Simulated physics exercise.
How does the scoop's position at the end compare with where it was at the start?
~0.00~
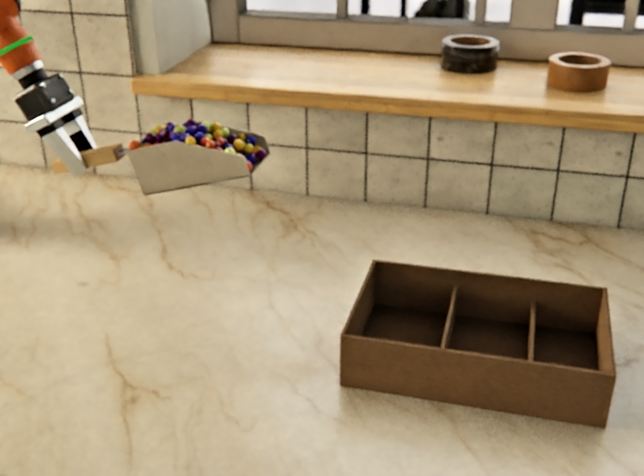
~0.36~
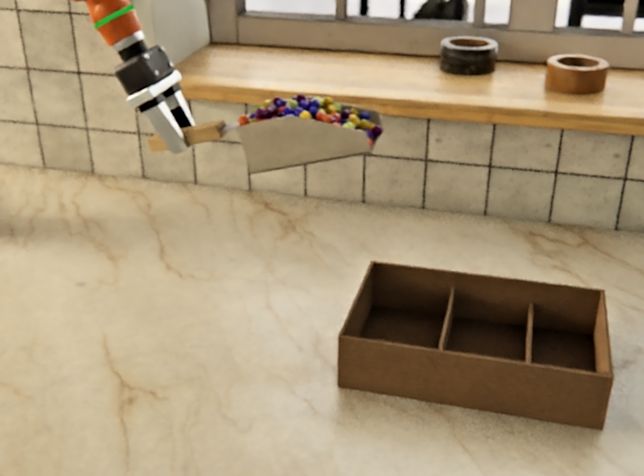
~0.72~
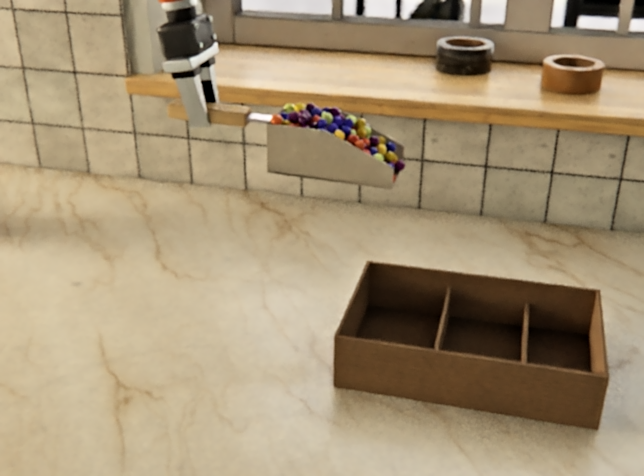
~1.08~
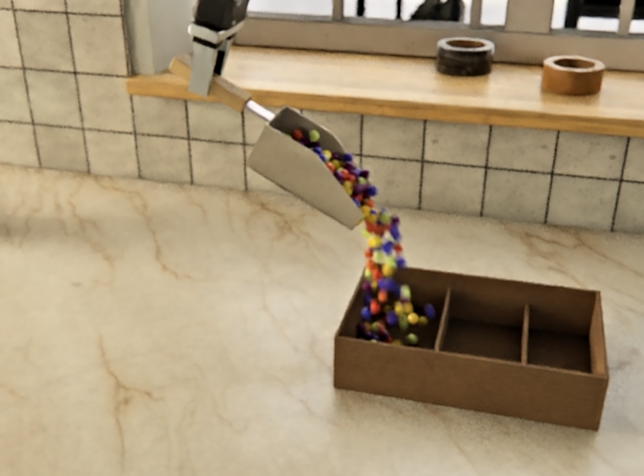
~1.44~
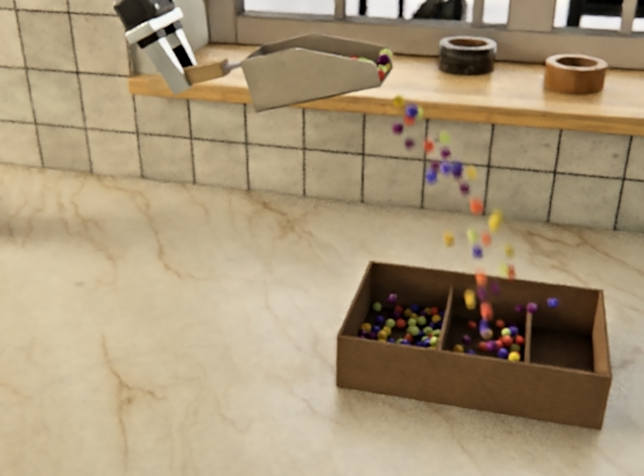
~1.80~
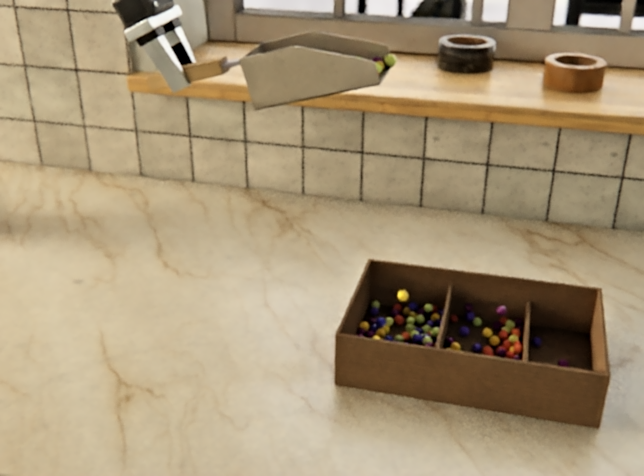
At the end the scoop is farther to the right and higher up, held in front of the wooden window sill, whereas it began at the left in front of the wall tiles below the sill.
A marble countertop below a tiled wall and a wooden window sill is seen from slightly above, with a dark ring and a brown ring on the sill. At the left, an orange, black and white robot arm holds a pale scoop heaped with colourful round sweets, while a brown box with three compartments sits at the right. The arm carries the scoop rightward and tips it, pouring sweets into the left compartment. It then lifts and levels the scoop as more sweets fly into the middle. Finally the scoop stays raised, with only a few sweets in the right compartment.
